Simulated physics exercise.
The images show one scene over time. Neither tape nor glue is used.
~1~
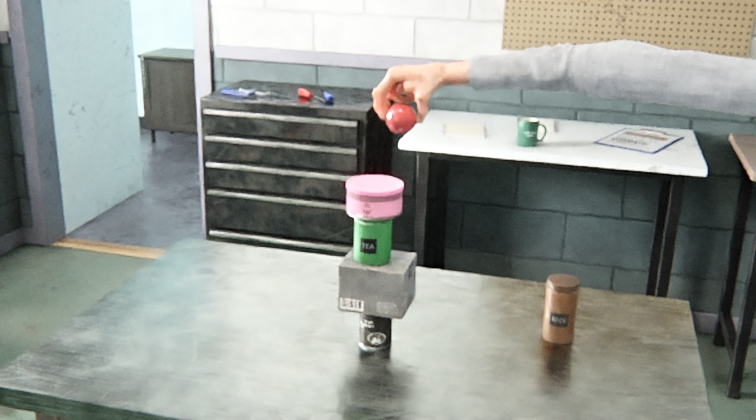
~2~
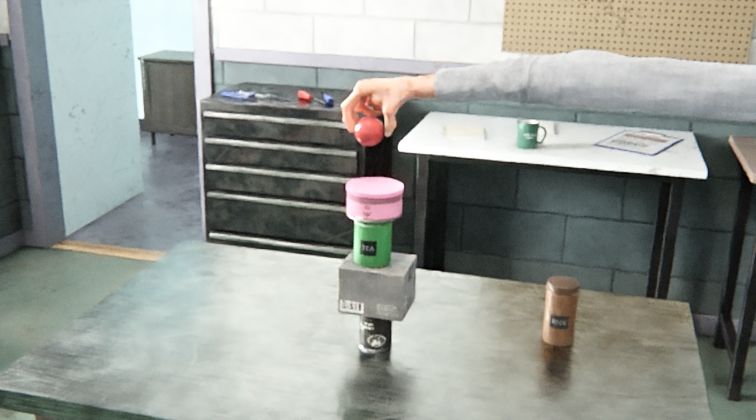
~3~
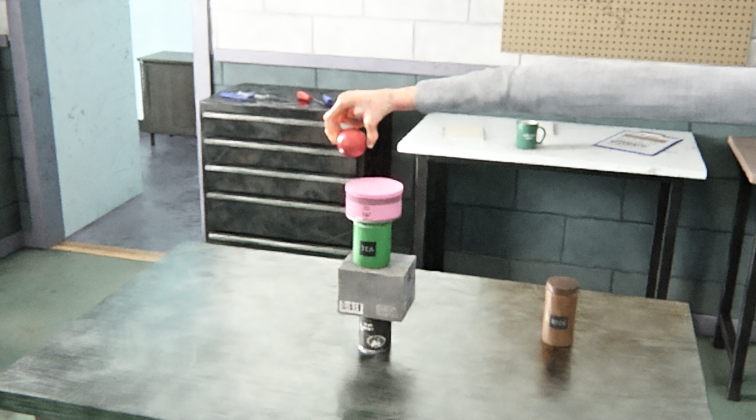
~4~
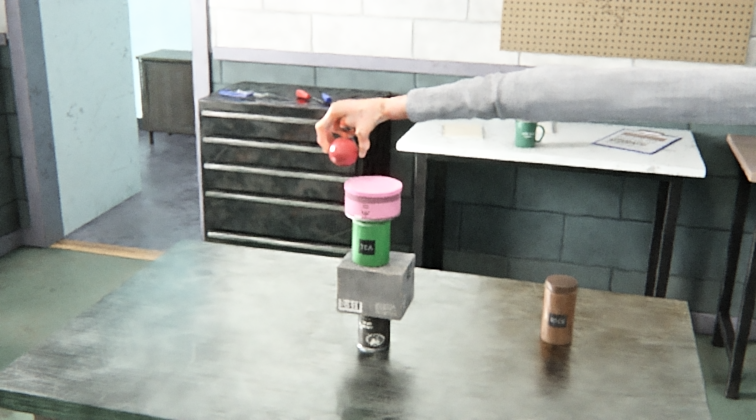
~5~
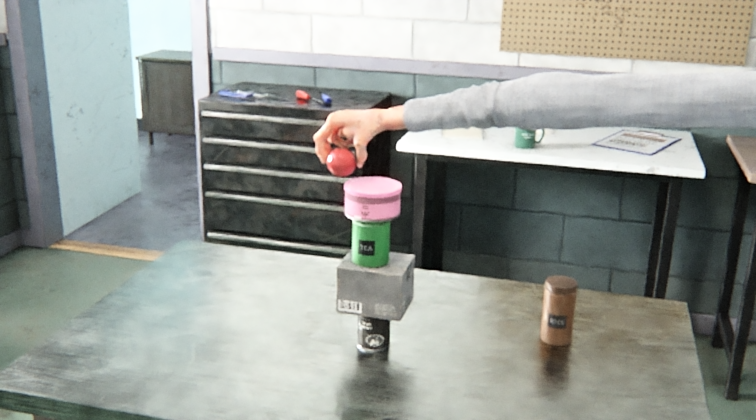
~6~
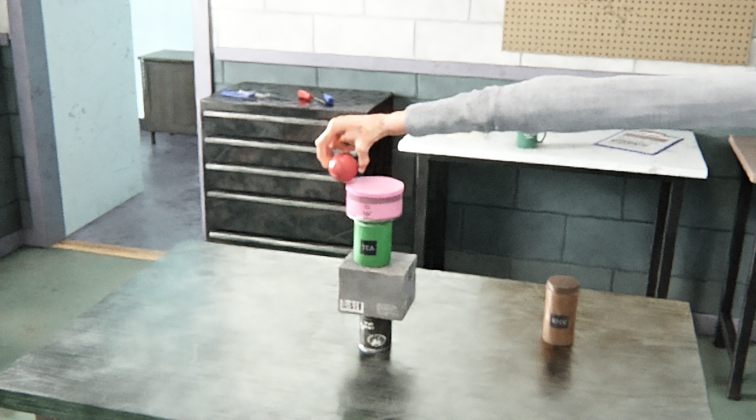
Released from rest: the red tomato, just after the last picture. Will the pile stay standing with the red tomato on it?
No.
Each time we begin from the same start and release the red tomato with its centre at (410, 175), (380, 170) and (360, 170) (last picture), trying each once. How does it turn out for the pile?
Outcomes in order: A collapse, no collapse, no collapse.
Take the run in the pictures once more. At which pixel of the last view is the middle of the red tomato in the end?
Look around (292, 321) in the final frame.
Then, 0.40 s past the last view, red tomato now fallen.
Then, 0.50 s past the last view, things are still on the move.
Finally, fallen, red tomato; the other 5 still in place. Final places as the last picture's camera would see them, red tomato near (292, 321). The pile loses its balance.
